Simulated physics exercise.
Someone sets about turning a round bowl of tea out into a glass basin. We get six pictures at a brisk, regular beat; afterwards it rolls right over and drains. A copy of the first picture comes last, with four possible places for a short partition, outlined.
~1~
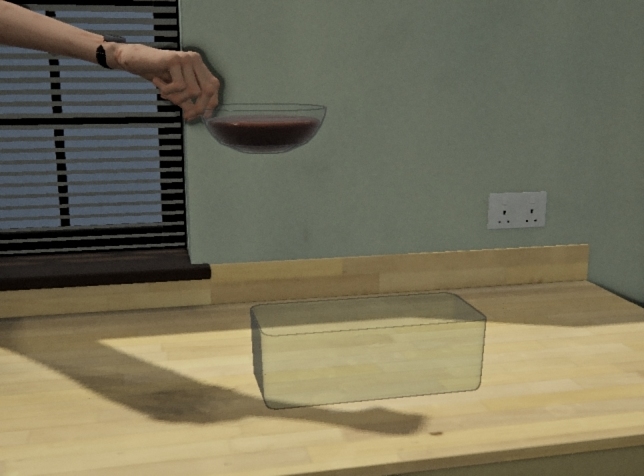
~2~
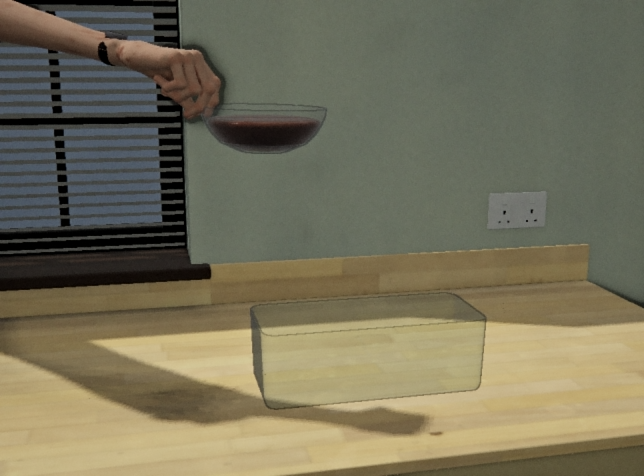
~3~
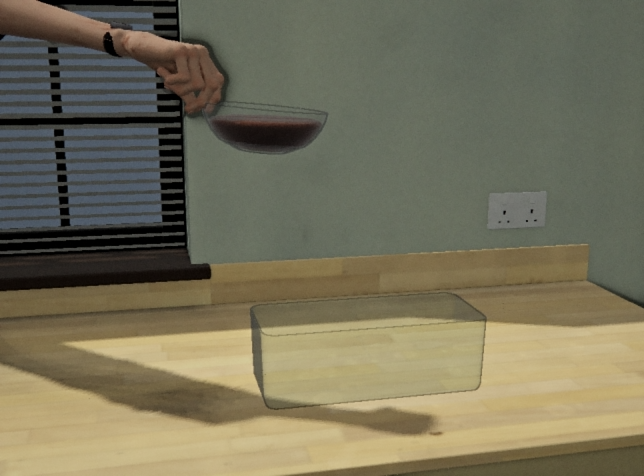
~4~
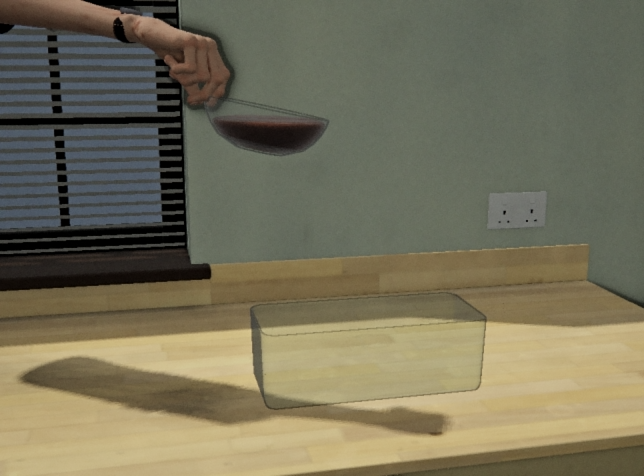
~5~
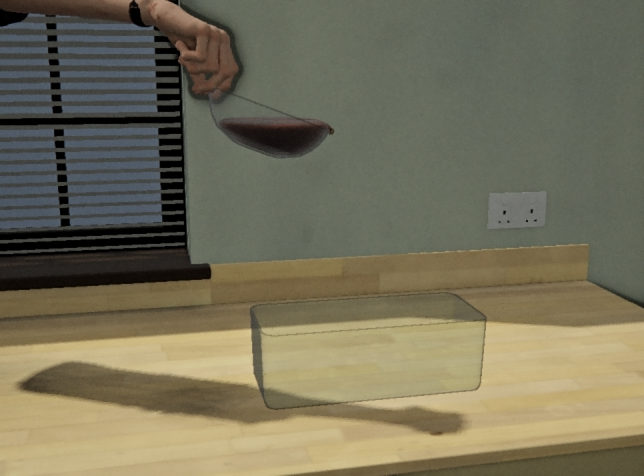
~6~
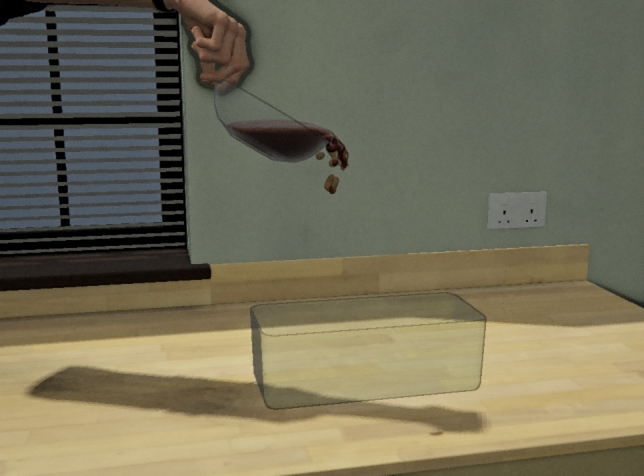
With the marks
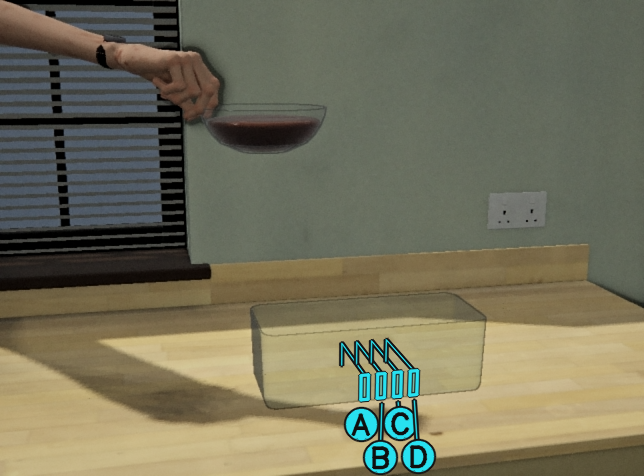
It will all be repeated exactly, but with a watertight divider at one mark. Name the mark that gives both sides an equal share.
Choose C.
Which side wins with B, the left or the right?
The right one.
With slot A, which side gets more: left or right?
The right one.
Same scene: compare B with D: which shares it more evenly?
Here it is slot B.
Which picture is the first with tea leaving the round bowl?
In picture 5.
In cyan, A at (365, 405); B at (381, 403); C at (398, 402); D at (414, 400).
With A, about 18 % ends left of the wall and 78 % right of it; 4 % is lost outside.
With B, about 30 % ends left of the wall and 67 % right of it.
With C, about 52 % ends left of the wall and 45 % right of it; 3 % is lost outside.
With D, about 86 % ends left of the wall and 12 % right of it; 3 % is lost outside.
